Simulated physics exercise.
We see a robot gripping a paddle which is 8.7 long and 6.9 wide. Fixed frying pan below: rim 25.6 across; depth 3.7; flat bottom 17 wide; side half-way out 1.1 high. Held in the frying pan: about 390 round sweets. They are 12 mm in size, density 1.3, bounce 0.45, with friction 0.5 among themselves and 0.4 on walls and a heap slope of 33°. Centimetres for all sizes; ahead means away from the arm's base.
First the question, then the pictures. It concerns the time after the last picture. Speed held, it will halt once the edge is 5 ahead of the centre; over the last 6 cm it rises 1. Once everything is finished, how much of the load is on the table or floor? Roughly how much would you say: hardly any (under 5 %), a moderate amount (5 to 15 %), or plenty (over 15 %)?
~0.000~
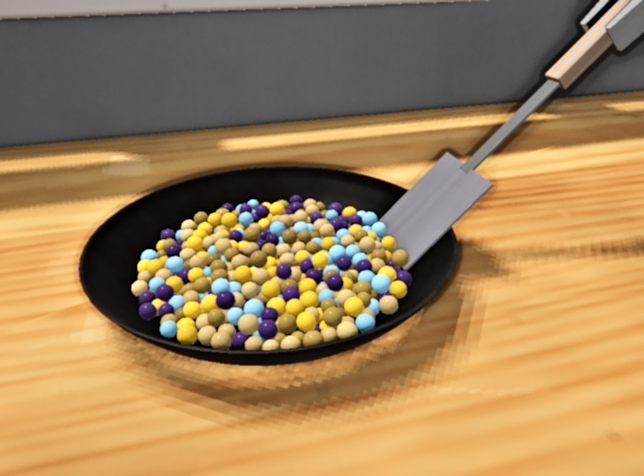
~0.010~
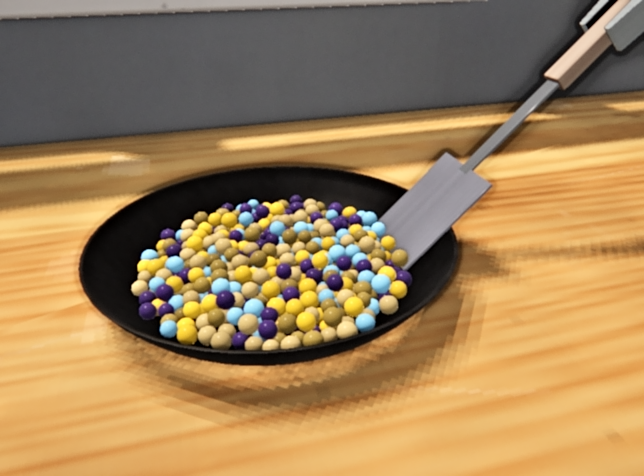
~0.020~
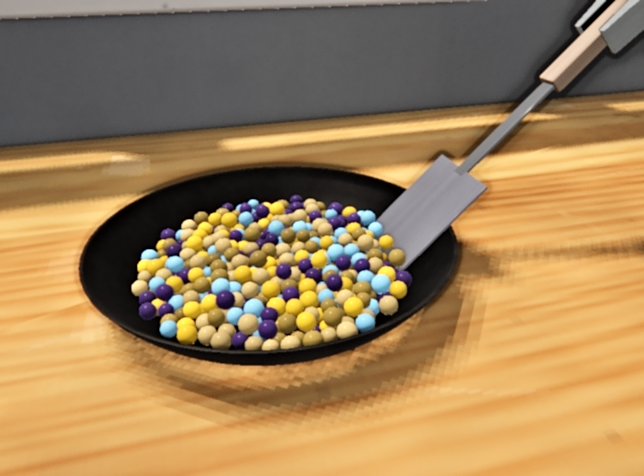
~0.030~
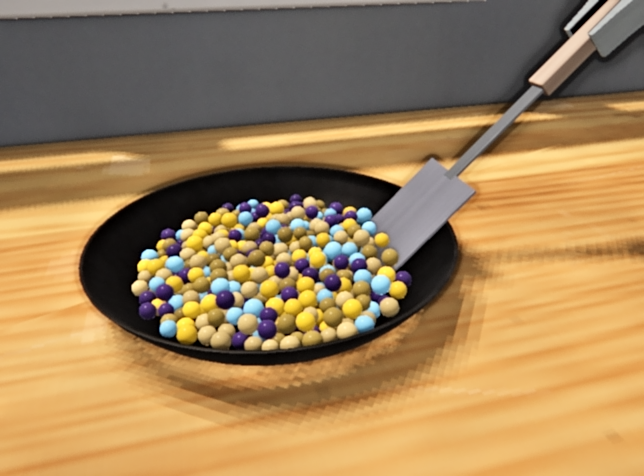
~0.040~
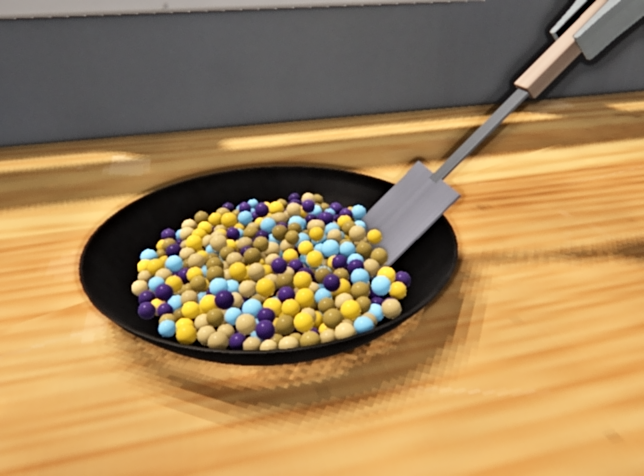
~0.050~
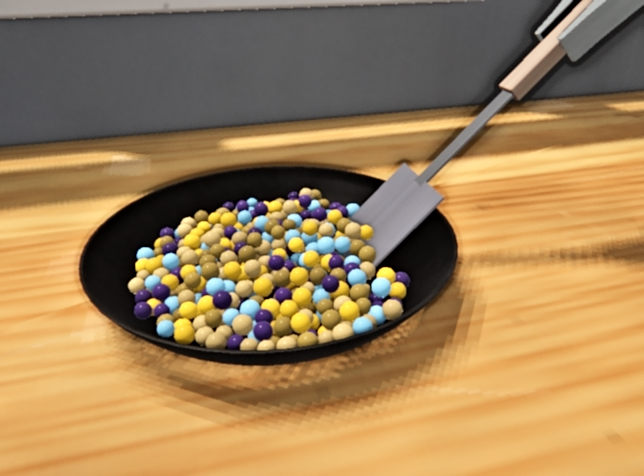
I'd say a moderate amount.
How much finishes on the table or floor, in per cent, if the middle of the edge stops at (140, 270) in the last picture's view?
Close to 35 per cent finishes on the table or floor.
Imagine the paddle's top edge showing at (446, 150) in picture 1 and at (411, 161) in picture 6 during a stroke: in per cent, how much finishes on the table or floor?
Off the vessel, on the table or floor: Some 5 percent.
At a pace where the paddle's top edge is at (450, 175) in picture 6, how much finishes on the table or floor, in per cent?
Some 0 percent.
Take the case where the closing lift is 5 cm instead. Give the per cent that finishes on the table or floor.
Roughly 10 per cent.
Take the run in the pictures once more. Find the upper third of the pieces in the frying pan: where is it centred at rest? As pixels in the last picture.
Around (157, 259).
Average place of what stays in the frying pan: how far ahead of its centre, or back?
About 4.0 cm ahead.
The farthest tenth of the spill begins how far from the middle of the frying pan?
That works out to near 30 cm.
After 0.07 s, sloping 44°, highest piece 5 above the table; 390 in the frying pan.
After 0.10 s, sloping 44°, highest piece 6 above the table; 390 in the frying pan.
After 0.31 s, sloping 44°, highest piece 5 above the table; 363 in the frying pan, 25 on the table or floor, 2 on the blade or in flight.
After 1.36 s, sloping 44°, highest piece 5 above the table; 362 in the frying pan, 28 on the table or floor.
At rest, 362 in the frying pan, 28 on the table or floor. That is 7 % on the table or floor.
